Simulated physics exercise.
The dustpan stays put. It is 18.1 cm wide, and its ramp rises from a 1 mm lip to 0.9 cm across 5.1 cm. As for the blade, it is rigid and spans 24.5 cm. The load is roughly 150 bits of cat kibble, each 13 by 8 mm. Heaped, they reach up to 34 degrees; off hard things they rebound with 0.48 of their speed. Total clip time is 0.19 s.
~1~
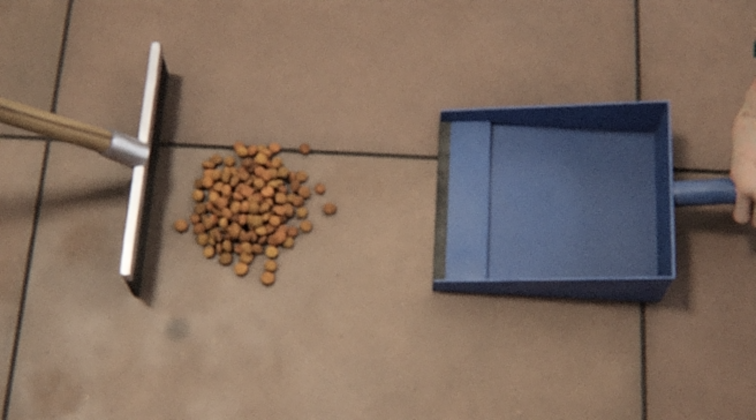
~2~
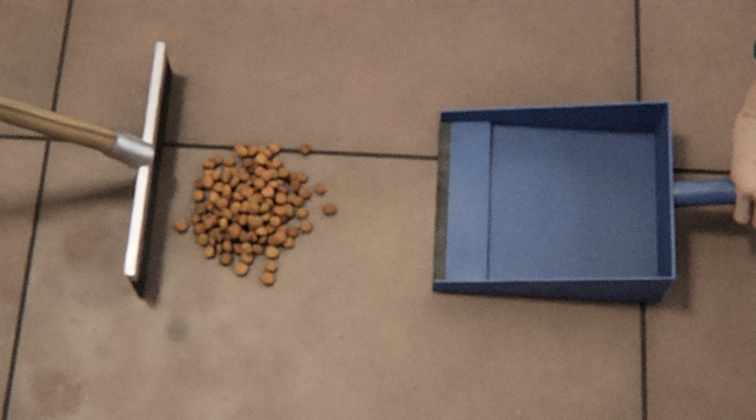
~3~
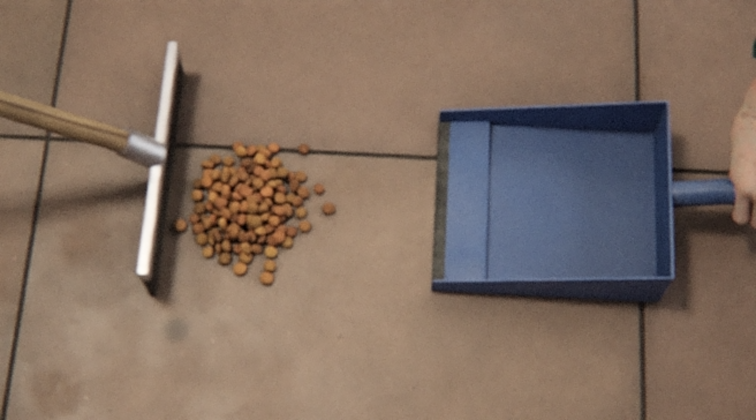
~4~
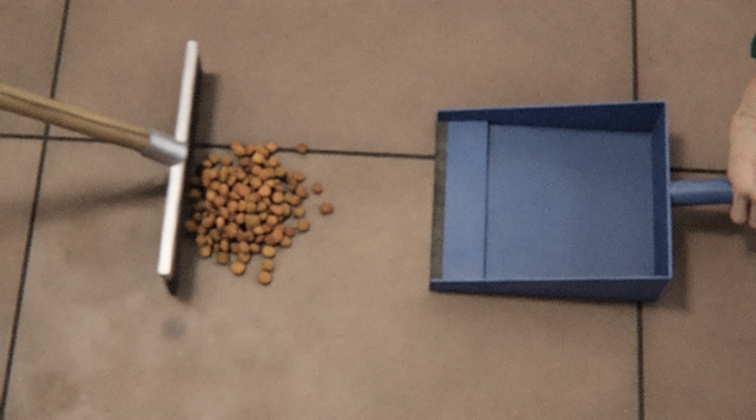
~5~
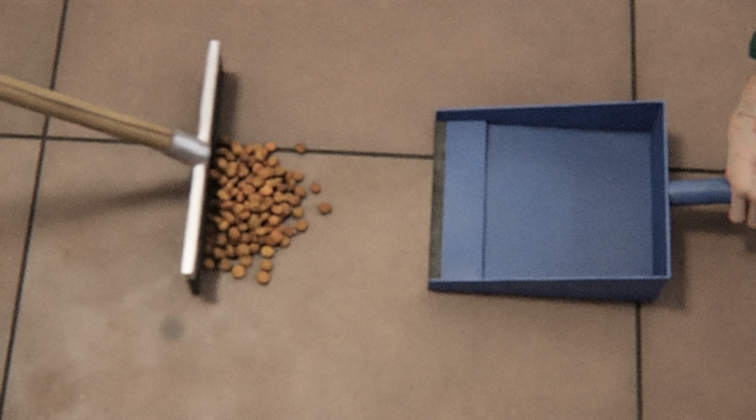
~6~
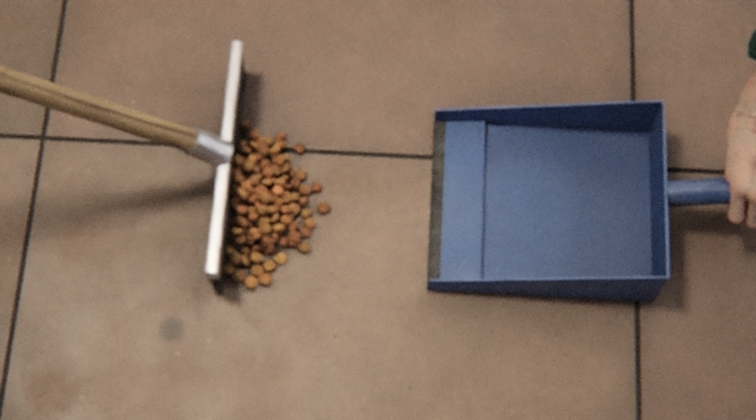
On a brown tiled floor, a wooden-handled flat blade moves right, meets a loose pile of cat kibble and pushes it together slightly rightward, while a hand at the right holds a blue dustpan almost still.
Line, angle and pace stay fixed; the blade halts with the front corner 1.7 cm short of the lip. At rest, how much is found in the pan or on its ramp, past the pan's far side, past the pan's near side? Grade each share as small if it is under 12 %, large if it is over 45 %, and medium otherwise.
Pan: Large; far side: Small; near side: Small.
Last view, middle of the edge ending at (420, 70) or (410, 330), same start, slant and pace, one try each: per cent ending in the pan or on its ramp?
I'd expect around 25 percent, then around 30 percent.
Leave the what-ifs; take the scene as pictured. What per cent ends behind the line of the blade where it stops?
Around 0 per cent.
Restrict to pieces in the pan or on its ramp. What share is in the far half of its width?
Close to 50 %.
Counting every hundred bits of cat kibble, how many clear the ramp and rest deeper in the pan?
Around 10 in a hundred.
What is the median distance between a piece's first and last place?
That distance is close to 20 cm.
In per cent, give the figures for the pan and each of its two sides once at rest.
The pan holds 70 per cent at the end, the far side 5 per cent and the near side 5 per cent.
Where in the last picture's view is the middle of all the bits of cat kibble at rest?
Centre at rest, approx.: (448, 202) px.
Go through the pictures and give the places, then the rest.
In the first picture, blade from (127, 275) to (158, 51), moved 0.0 cm, 0 of the pieces shifted so far; middle of the pieces at (249, 207); pan at (567, 210).
In the second picture, blade from (132, 275) to (162, 52), moved 0.4 cm, 0 of the pieces shifted so far; middle of the pieces at (249, 208).
In the third picture, blade from (145, 275) to (174, 51), moved 1.7 cm, 0 of the pieces shifted so far; middle of the pieces at (248, 207).
In the fourth picture, blade from (166, 274) to (194, 50), moved 3.9 cm, 3 of the pieces shifted so far; middle of the pieces at (246, 207).
In the fifth picture, blade from (189, 274) to (215, 50), moved 6.2 cm, 88 of the pieces shifted so far; middle of the pieces at (250, 207).
In the sixth picture, blade from (213, 273) to (238, 50), moved 8.5 cm, 144 of the pieces shifted so far; middle of the pieces at (268, 200); pan at (561, 209).
Then, 0.15 s after the last picture, middle of the blade 10 cm from the lip; 0 % over the lip, far side 5 %, near side 5 %.
Then, 0.25 s after the last picture, middle of the blade 4 cm from the lip; 10 % over the lip, far side 5 %, near side 5 %.
Then, 0.49 s after the last picture, middle of the blade 2 cm from the lip; 70 % over the lip, far side 5 %, near side 5 %.
In the end, pan 70 %, far side 5 %, near side 5 %, in front of the lip or behind the blade 25 %.
